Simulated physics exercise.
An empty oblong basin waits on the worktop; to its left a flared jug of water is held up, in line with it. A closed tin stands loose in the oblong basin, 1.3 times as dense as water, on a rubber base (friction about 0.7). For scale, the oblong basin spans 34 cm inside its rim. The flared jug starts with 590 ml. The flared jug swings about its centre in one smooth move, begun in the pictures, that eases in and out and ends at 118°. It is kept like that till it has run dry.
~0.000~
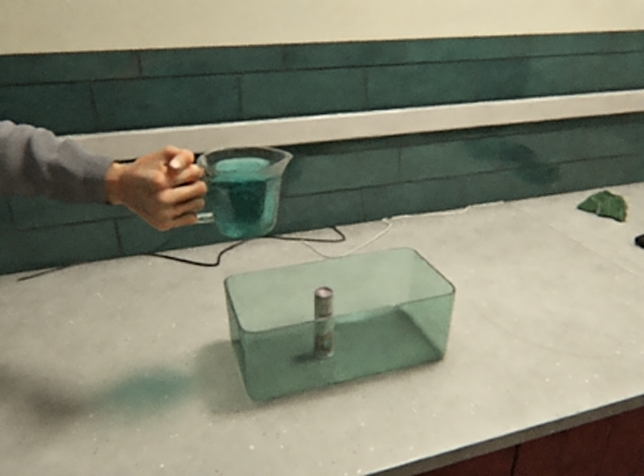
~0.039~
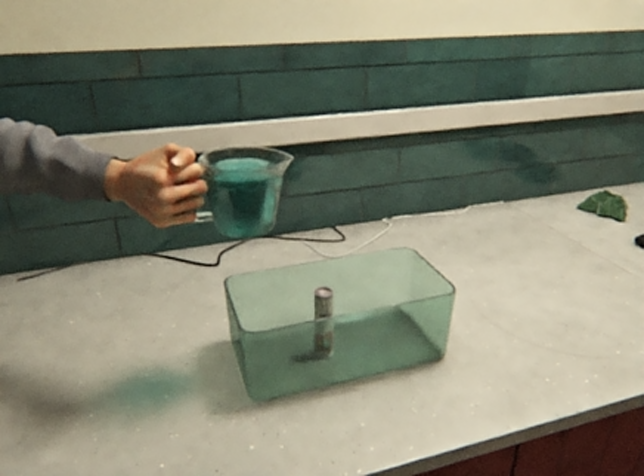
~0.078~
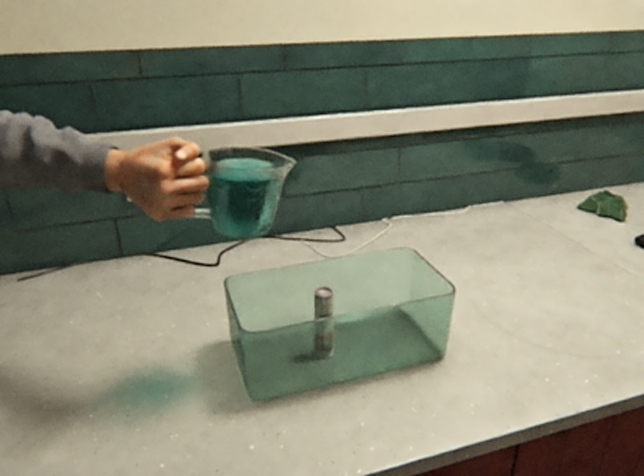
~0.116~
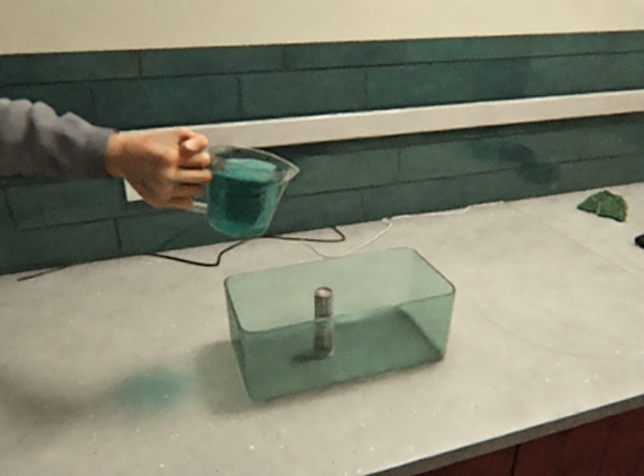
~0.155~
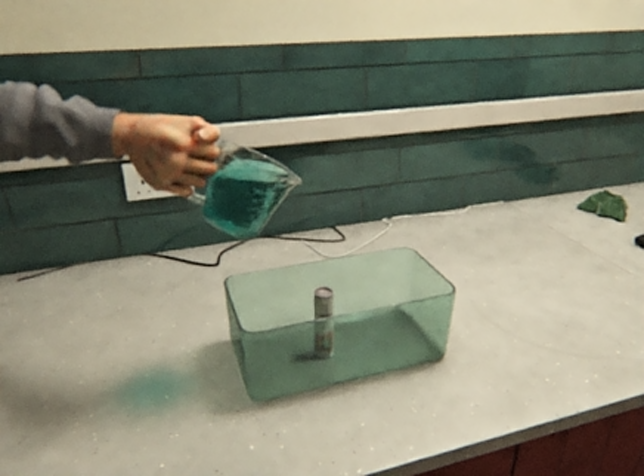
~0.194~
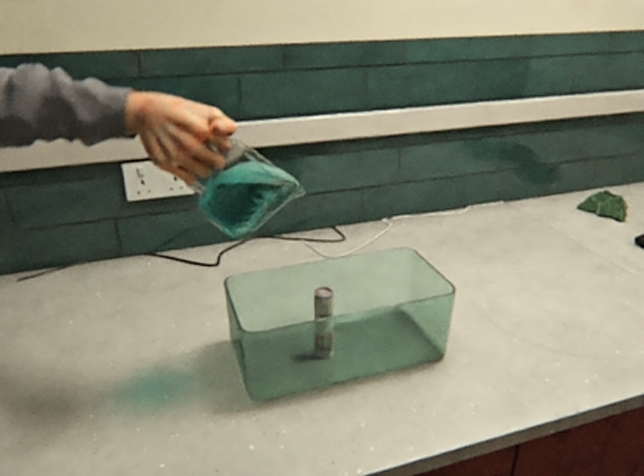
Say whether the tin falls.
It goes over.
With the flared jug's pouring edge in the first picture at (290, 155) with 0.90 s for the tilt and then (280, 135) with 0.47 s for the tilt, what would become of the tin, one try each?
First it remains upright; then it goes over.
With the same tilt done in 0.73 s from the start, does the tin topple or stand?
The tin remains upright.
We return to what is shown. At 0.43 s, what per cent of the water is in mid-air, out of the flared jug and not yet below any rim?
Near 42 in a hundred.
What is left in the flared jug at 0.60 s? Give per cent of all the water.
About 1 per cent.
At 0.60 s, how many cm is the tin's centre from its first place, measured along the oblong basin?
Some 1 cm.
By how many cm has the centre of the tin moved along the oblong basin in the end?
Some 9.0 cm.
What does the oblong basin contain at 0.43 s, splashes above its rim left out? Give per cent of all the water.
Near 32 in a hundred.
After 0.43 s the tilt is 115° and 25 per cent is still to pour; the tin stands where it began.
After 0.60 s the tilt is 118° and 1 per cent is still to pour; the tin stands 1 cm from where it began.
After 0.78 s the tilt is 118° and 0 per cent is still to pour; the tin leans 31°.
After 0.98 s the tilt is 118° and 0 per cent is still to pour; the tin lies on its side.
In the end the tin lies on its side.
